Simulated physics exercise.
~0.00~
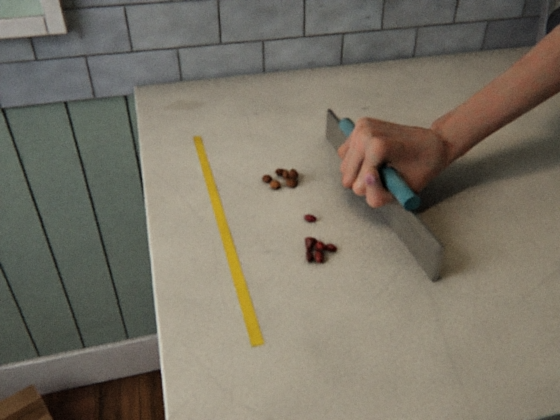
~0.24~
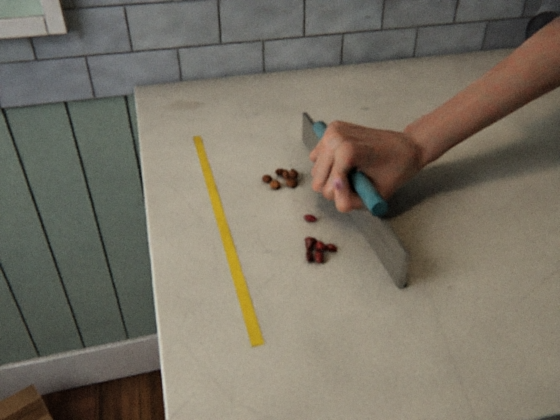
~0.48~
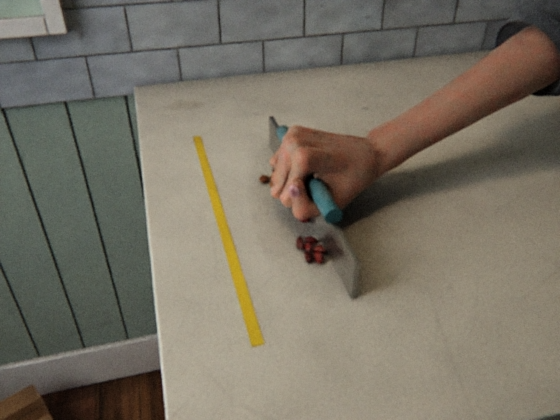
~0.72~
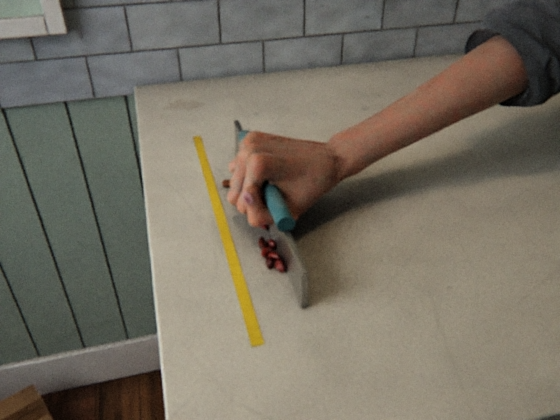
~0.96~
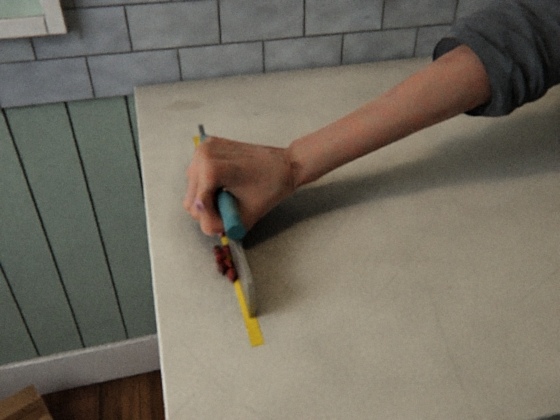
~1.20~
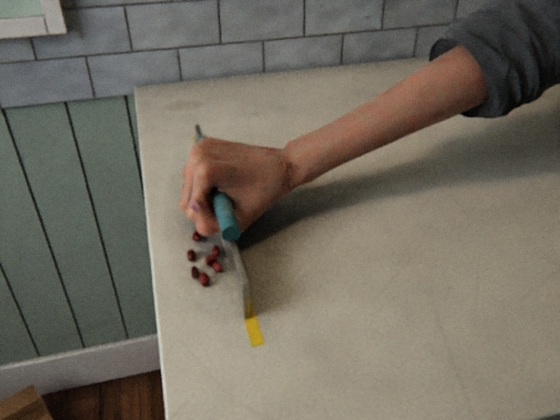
At the start, a hand grips the teal handle of a scraper to the right of two small clusters of reddish-brown, bean-like pieces on a pale tabletop, with a strip of yellow tape further left. The hand slides the blade left until it meets the pieces. It then pushes both clusters towards the tape and the table's left end, the back one becoming hidden behind the hand. The scraper stops at the tape, and the front pieces roll a little past it, spreading out. They end up still on the table, short of the edge, with the hand holding the scraper in place.
